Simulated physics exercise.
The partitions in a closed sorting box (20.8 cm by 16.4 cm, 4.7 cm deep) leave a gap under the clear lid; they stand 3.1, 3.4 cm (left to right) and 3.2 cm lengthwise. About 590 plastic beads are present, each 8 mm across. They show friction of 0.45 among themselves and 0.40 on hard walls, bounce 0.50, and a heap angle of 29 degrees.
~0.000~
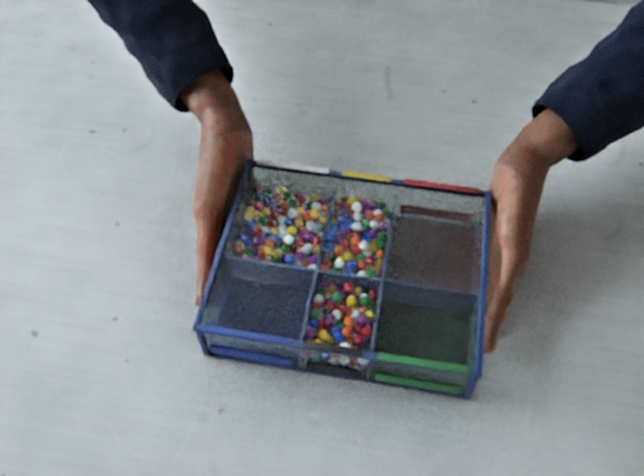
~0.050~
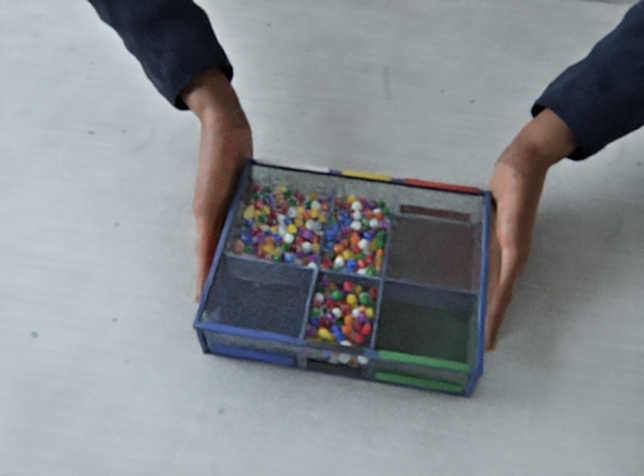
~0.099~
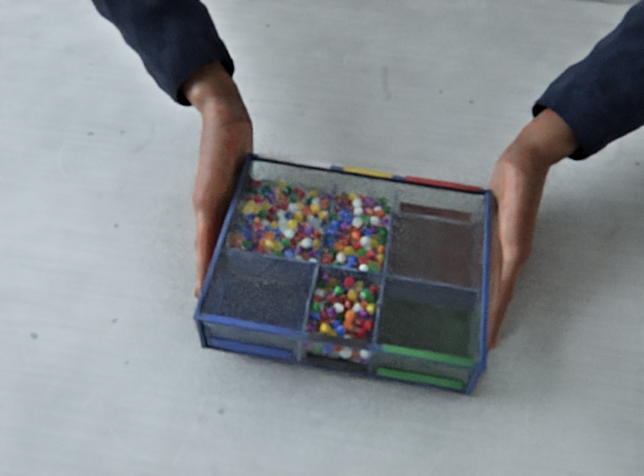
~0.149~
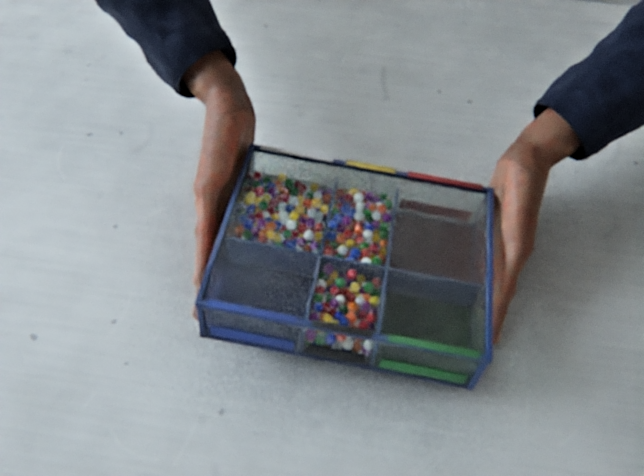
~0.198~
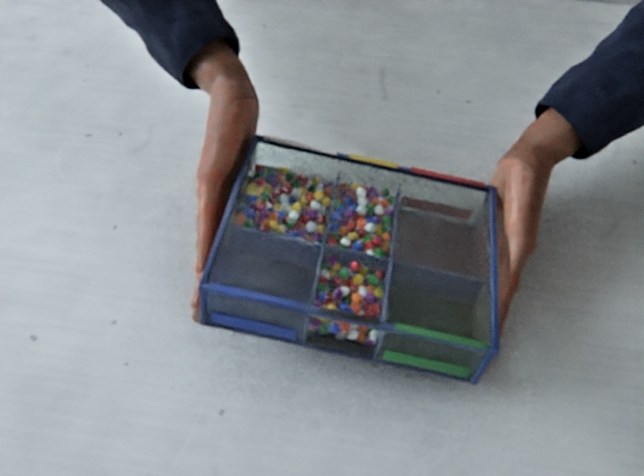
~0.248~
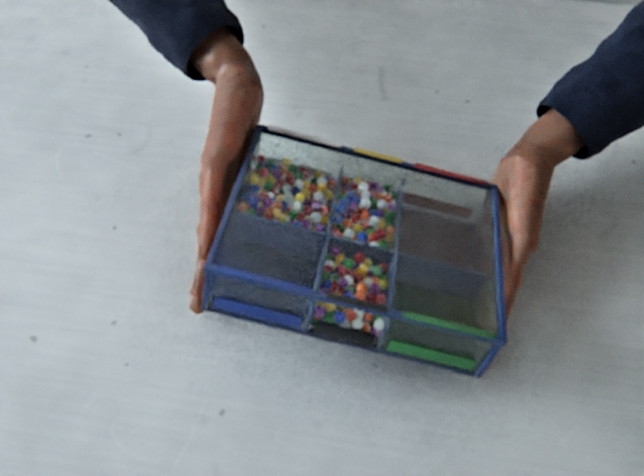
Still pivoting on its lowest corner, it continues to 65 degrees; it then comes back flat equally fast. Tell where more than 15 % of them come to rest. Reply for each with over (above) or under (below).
Red - under, blue - under, green - under, yellow - over, white - over, black - over.
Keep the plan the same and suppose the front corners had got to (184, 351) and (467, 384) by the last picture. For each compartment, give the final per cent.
Red 0; blue 5; green 0; yellow 30; white 40; black 25.
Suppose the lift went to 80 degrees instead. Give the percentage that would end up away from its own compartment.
15 percent.
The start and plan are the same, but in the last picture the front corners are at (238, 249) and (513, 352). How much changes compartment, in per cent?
Then around 10 percent would end up out of place.
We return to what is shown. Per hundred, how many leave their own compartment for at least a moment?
I'd put it at some 10 percent of the pieces.
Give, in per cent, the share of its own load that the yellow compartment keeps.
Around 100 %.
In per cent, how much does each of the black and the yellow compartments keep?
Black at 20 and yellow at 35, in per cent.
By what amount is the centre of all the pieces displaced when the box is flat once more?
I'd say close to 1.5 cm in total.
After 0.99 s, tilt 64 degrees; yellow 35 %, white 40 %, black 25 %.
Then, at 1.48 s, tilt 28 degrees; red 5 %, yellow 35 %, white 40 %, black 20 %.
After 2.04 s, tilt 0 degrees; red 5 %, yellow 35 %, white 40 %, black 20 %.
In the end, at 2.4 s, red 5 %, blue 0 %, green 0 %, yellow 35 %, white 40 %, black 20 %.
